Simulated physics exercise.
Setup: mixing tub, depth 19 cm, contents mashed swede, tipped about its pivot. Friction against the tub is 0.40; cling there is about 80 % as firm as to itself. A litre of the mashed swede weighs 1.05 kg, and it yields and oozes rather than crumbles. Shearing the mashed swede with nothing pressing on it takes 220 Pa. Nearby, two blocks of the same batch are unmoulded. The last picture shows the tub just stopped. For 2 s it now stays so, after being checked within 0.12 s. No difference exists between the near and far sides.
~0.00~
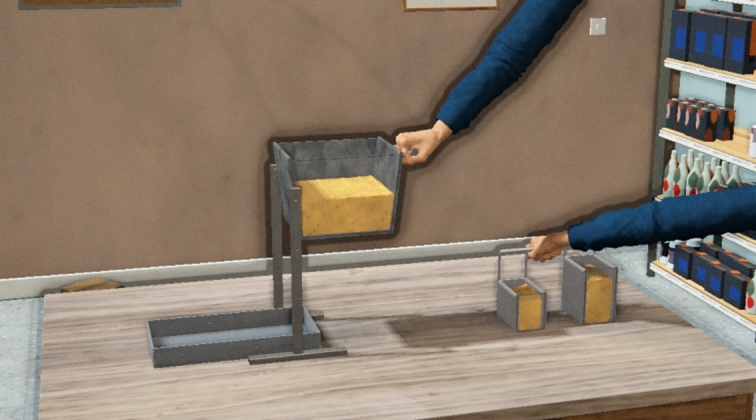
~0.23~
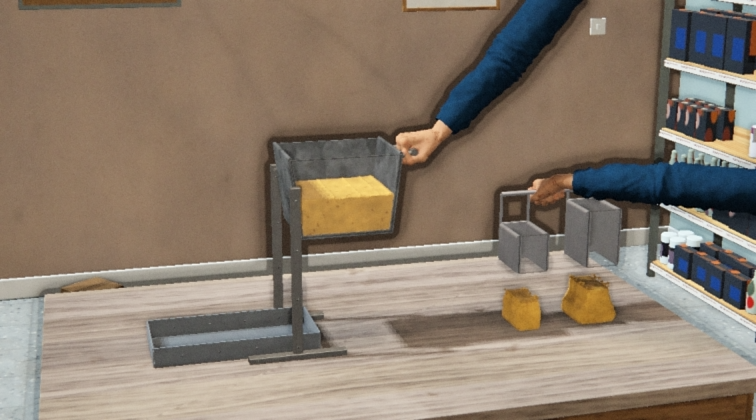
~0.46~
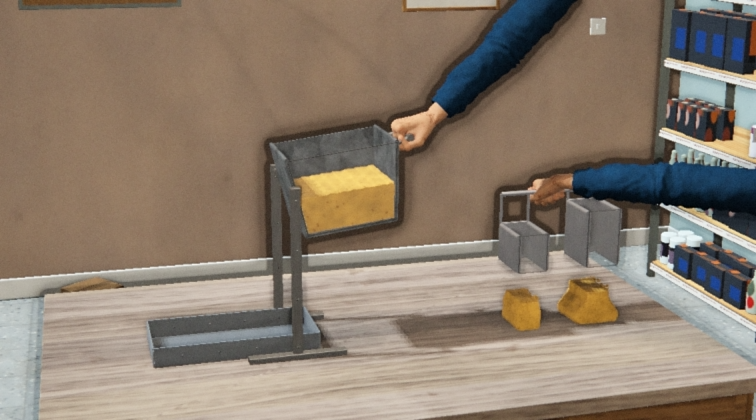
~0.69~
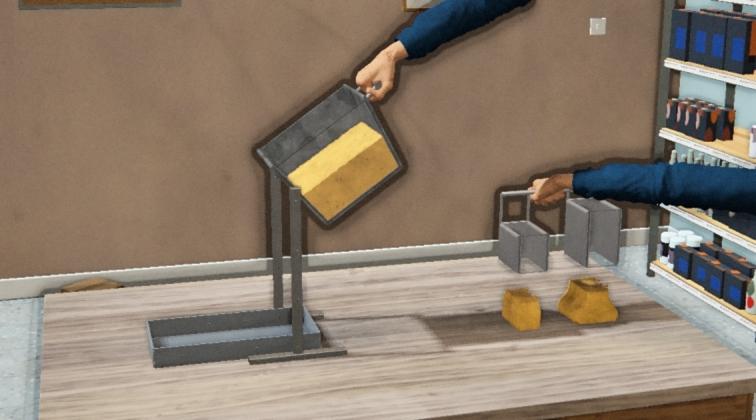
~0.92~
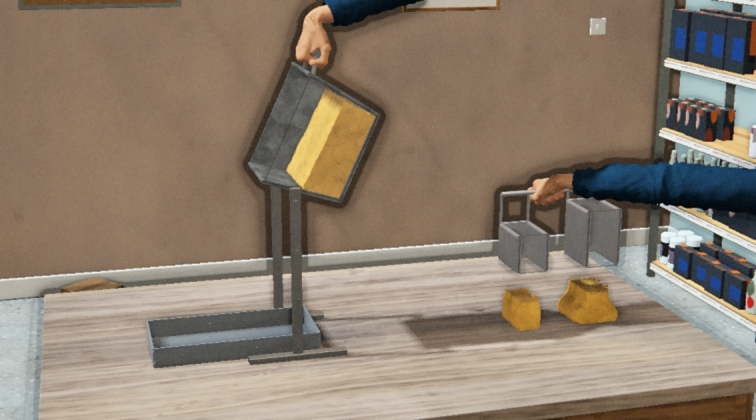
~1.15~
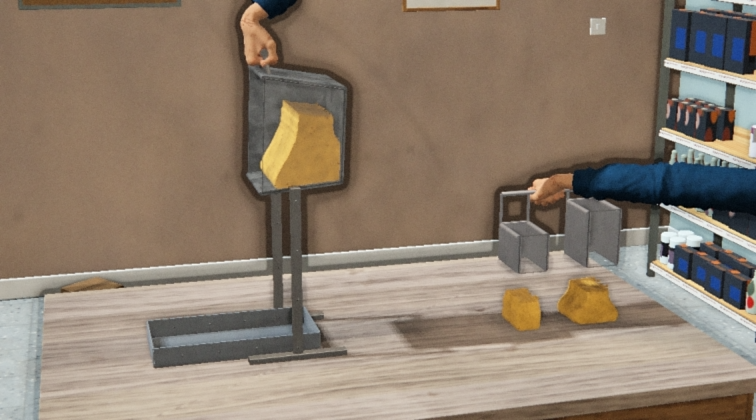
Two hands lift molds off yellow blocks, then another hand tilts a gray tub leftward.
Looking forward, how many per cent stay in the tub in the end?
About 58 %.
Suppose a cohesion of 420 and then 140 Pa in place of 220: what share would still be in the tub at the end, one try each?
Try one gives 100 per cent, try two gives 50 per cent.
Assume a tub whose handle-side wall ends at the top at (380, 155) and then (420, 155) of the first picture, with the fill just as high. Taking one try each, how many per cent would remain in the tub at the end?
First try 85 per cent, second try 50 per cent.
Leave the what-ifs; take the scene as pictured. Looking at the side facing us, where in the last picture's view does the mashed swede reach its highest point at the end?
Roughly at pixel (322, 155).
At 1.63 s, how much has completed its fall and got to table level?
Some 0 % has got all the way down.
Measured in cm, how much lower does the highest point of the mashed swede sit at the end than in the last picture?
10 cm or so.
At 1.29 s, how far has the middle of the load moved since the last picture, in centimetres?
Roughly 5 cm.
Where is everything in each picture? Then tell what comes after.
In the first picture, handle-side rim at (399, 154), tilt 0 degrees; highest point of the mashed swede at (300, 200); test blocks 8.1 cm, 13 cm high (left to right).
In the second picture, handle-side rim at (399, 154), tilt 0 degrees; highest point of the mashed swede at (300, 200); test blocks 7.9 cm, 9.9 cm high (left to right).
In the third picture, handle-side rim at (395, 142), tilt 7 degrees; highest point of the mashed swede at (390, 183); test blocks 7.8 cm, 9.1 cm high (left to right).
In the fourth picture, handle-side rim at (363, 99), tilt 35 degrees; highest point of the mashed swede at (379, 138); test blocks 7.8 cm, 9.0 cm high (left to right).
In the fifth picture, handle-side rim at (309, 77), tilt 65 degrees; highest point of the mashed swede at (343, 102); test blocks 7.8 cm, 9.0 cm high (left to right).
In the sixth picture, handle-side rim at (263, 80), tilt 87 degrees; highest point of the mashed swede at (303, 113); test blocks 7.8 cm, 9.0 cm high (left to right).
By 1.29 s, the tub is at 87 degrees and holds 95 %.
By 1.46 s, the tub is at 87 degrees and holds 75 %.
By 1.63 s, the tub is at 87 degrees and holds 61 %.
By 1.80 s, the tub is at 87 degrees and holds 58 %.
By 3.15 s, at the end, the tub is at 87 degrees and holds 58 %.
